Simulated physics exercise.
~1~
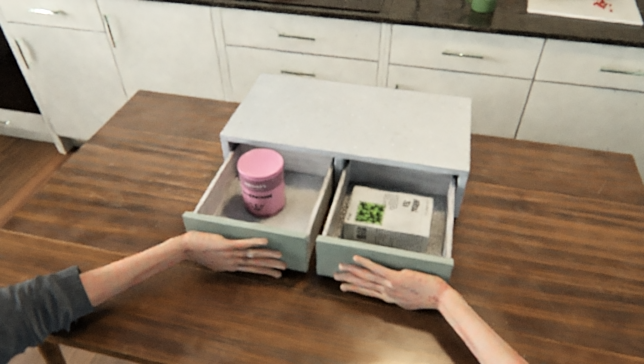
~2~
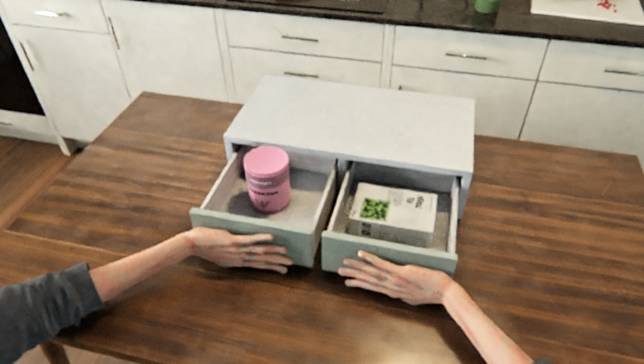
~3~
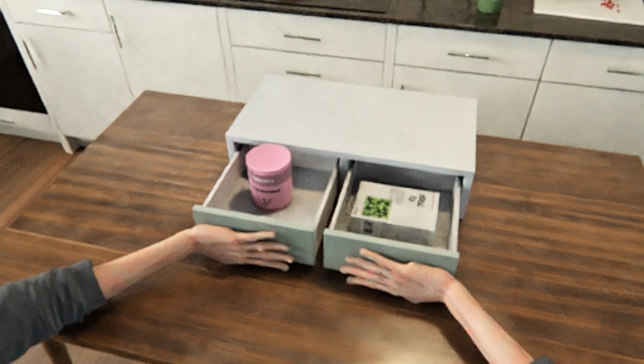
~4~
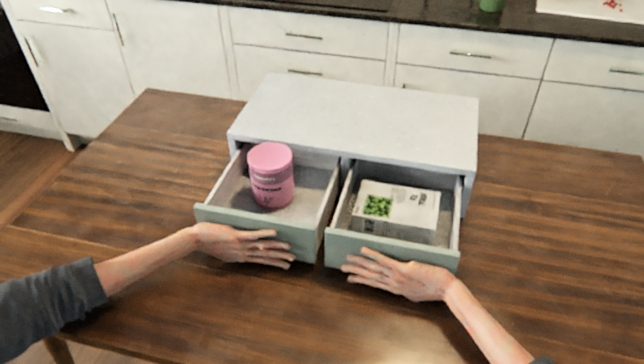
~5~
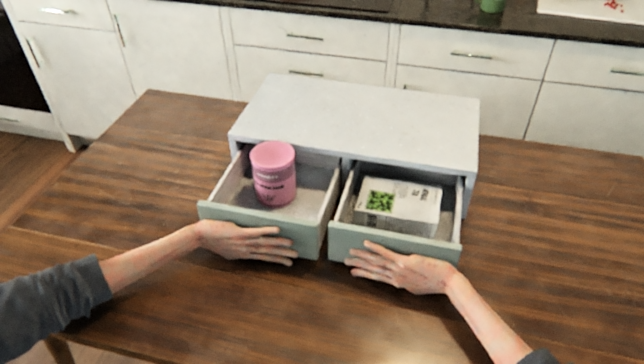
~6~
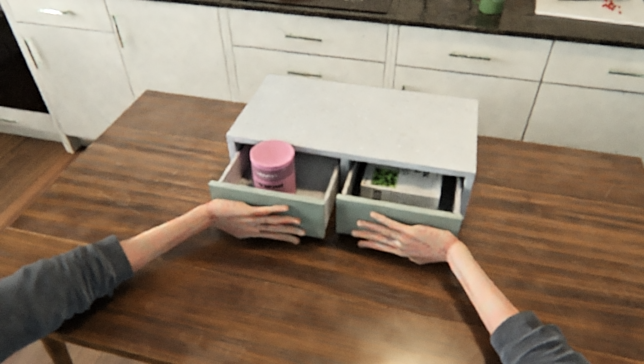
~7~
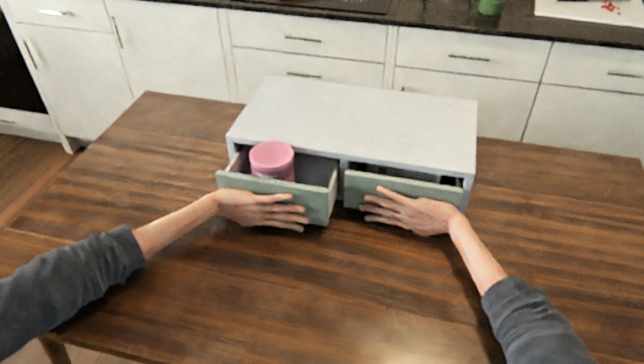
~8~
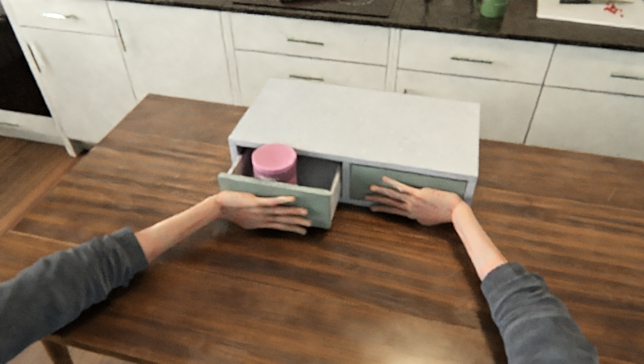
A pale chest with two open grey-green drawers sits on a dark wooden table, seen from above in a kitchen with white cabinets behind. An upright pink tub stands in the left drawer, and a white packet with a green design lies in the right one. Two hands in grey sleeves rest against the drawer fronts, barely moving at first. Then they push both drawers inward together. The left drawer stops partway, its pink tub still showing, while the right one keeps sliding. At the end the right drawer is shut, hiding the packet, and the left remains ajar.
